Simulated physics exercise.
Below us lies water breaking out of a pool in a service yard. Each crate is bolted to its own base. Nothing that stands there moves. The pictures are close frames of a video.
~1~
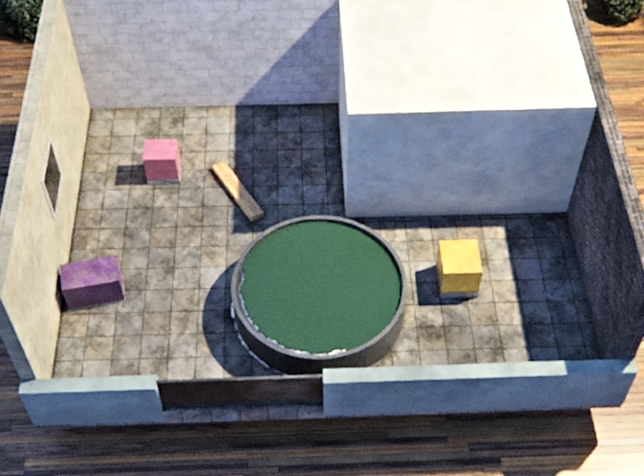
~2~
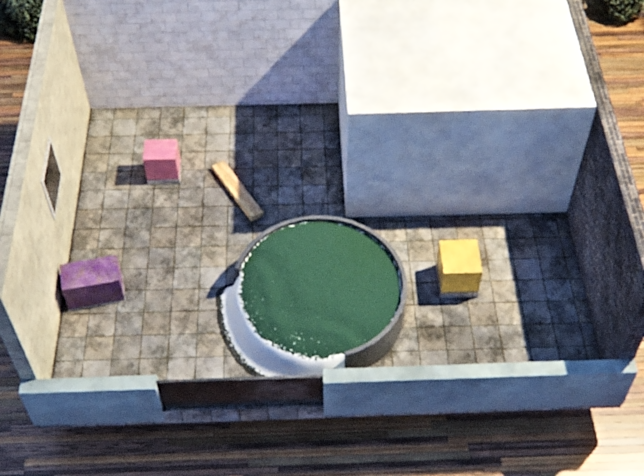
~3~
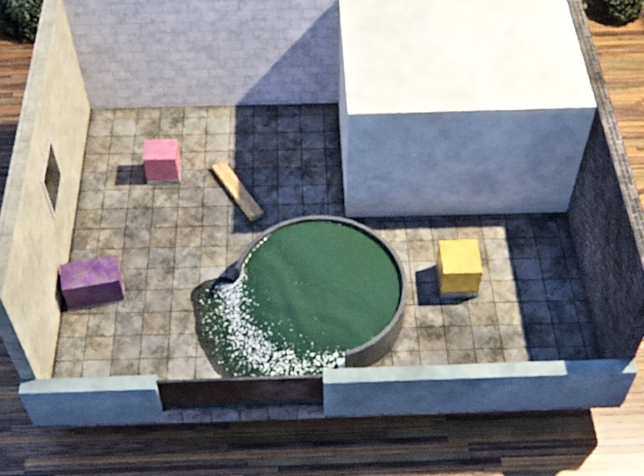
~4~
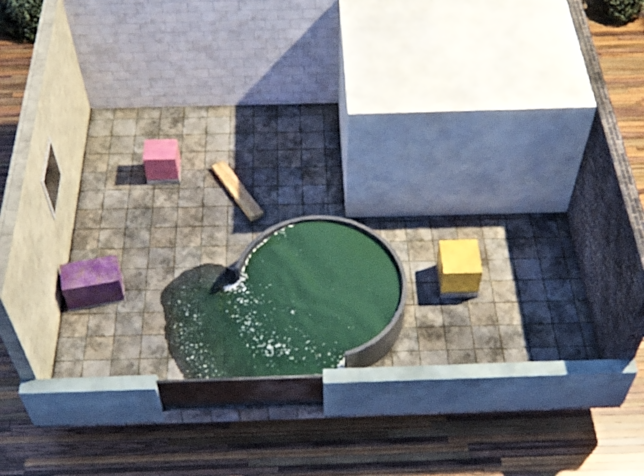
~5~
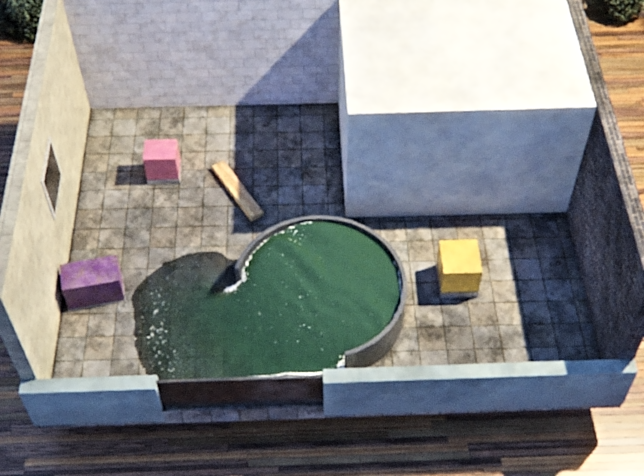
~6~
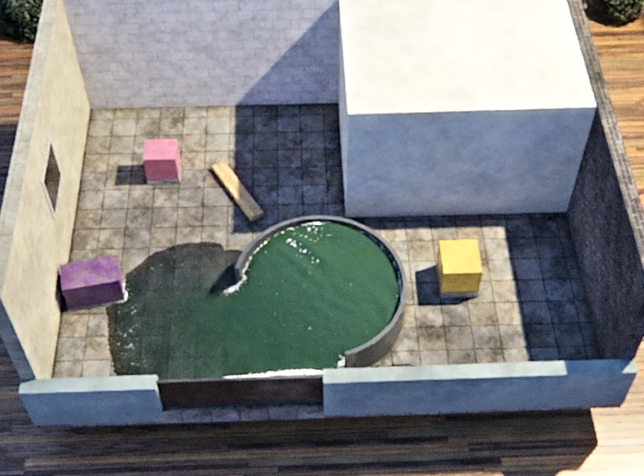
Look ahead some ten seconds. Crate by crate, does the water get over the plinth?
The pink crate gets wet; the purple crate gets wet; the yellow crate stays dry.
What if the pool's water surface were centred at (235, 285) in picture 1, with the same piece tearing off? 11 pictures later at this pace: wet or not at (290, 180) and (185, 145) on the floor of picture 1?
In turn: No water, not flooded.
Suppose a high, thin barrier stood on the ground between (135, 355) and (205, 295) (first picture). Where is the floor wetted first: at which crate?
I say the purple one.
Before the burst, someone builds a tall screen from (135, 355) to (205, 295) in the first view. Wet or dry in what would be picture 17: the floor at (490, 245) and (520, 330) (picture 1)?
In turn: Clear, wet.
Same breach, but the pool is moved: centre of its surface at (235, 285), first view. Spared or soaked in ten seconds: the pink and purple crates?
Then: The pink one is wetted, the purple one is topped.
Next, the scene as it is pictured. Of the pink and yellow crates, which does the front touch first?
First comes the yellow-painted one.
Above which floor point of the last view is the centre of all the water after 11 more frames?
Roughly at (241, 334).
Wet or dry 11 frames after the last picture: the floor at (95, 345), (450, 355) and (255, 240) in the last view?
In that order: Awash, covered, dry.
A moment on, water covers 30 % of the floor; the pink crate not reached, the purple crate water round its plinth, the yellow crate not reached.
Next, water covers 40 % of the floor; the pink crate not reached, the purple crate water round its plinth, the yellow crate water round its plinth.
Then, water covers 55 % of the floor; the pink crate water round its plinth, the purple crate water round its plinth, the yellow crate water round its plinth.
Later, water covers 85 % of the floor; the pink crate water round its plinth, the purple crate water round its plinth, the yellow crate water round its plinth.
In the end, water covers 100 % of the floor; the pink crate was topped, the purple crate was topped, the yellow crate stayed above the water.
